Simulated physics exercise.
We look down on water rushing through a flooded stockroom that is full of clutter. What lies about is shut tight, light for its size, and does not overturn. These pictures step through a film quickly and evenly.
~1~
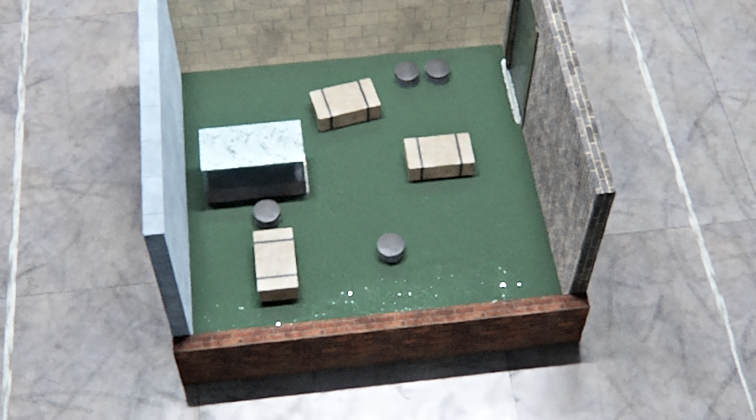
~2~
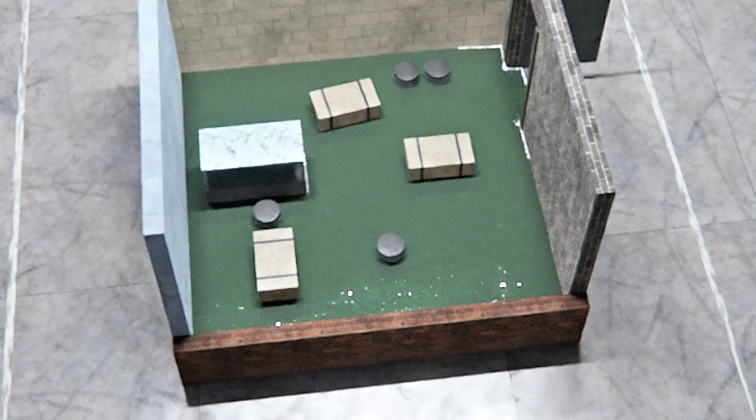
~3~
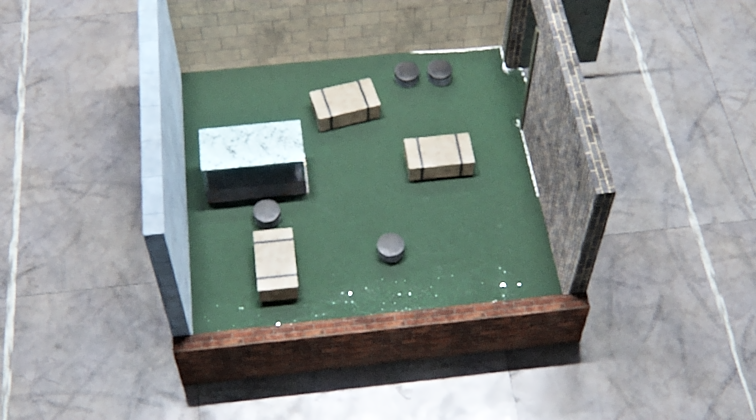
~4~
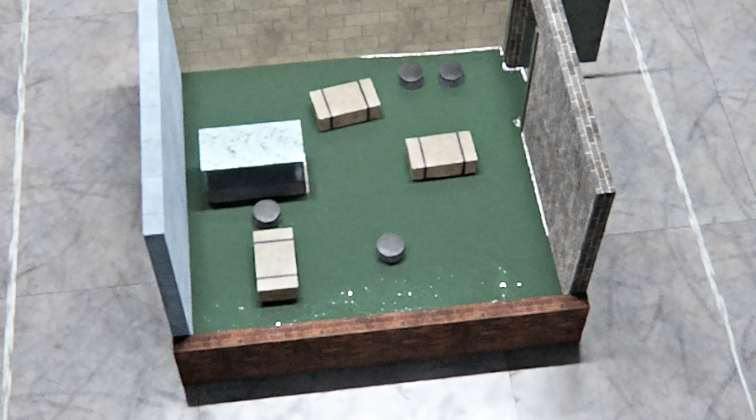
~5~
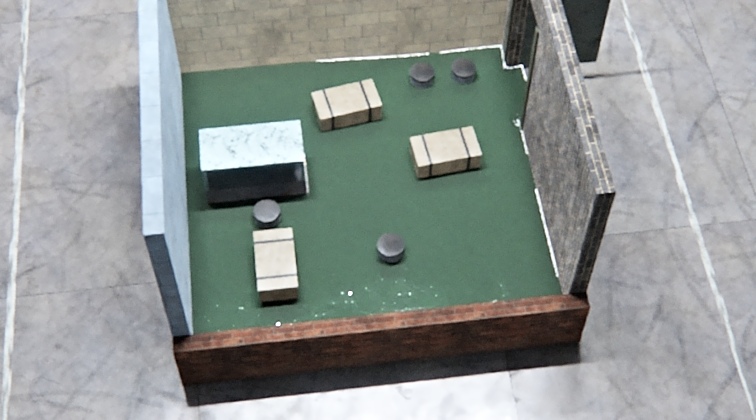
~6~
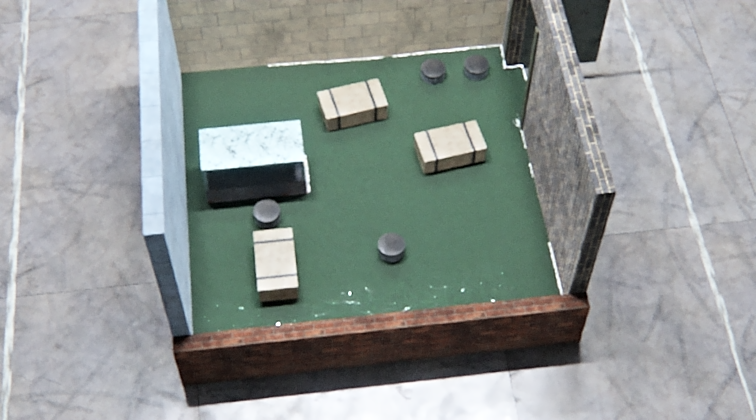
Two round grey pails slide slowly right along the back, then two pale crates shift slightly.
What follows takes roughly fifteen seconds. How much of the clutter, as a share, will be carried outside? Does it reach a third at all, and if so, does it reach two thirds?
Yes, but not two thirds.
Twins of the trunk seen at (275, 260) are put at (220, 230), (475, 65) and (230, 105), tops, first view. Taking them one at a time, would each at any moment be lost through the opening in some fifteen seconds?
Well, taking each in turn, that's never removed, lost to the flow and finally never removed.
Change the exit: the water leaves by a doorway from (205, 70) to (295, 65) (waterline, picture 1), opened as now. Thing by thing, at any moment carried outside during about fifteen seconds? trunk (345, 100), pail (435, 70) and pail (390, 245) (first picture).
The three come to escape, escape and no escape, in that order.
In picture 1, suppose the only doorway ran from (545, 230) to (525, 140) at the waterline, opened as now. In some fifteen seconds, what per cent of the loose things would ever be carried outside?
That would be near 60 per cent of the things.
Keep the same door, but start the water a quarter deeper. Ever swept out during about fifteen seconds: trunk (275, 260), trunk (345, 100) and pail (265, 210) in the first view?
The first one never escapes, the second ends up outside, the third never escapes.
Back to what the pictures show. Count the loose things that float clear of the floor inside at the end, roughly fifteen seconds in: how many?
The count comes to 1.
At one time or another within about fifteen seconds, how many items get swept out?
Number: 4.
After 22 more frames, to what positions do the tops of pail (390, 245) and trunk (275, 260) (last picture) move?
Estimated: (443, 190); (325, 242).
A moment on, 1 of 7 are out; 6 afloat.
Next, 3 of 7 are out; 4 afloat.
Later, 4 of 7 are out; 3 afloat.
In the end, 4 of 7 are out; 1 afloat.
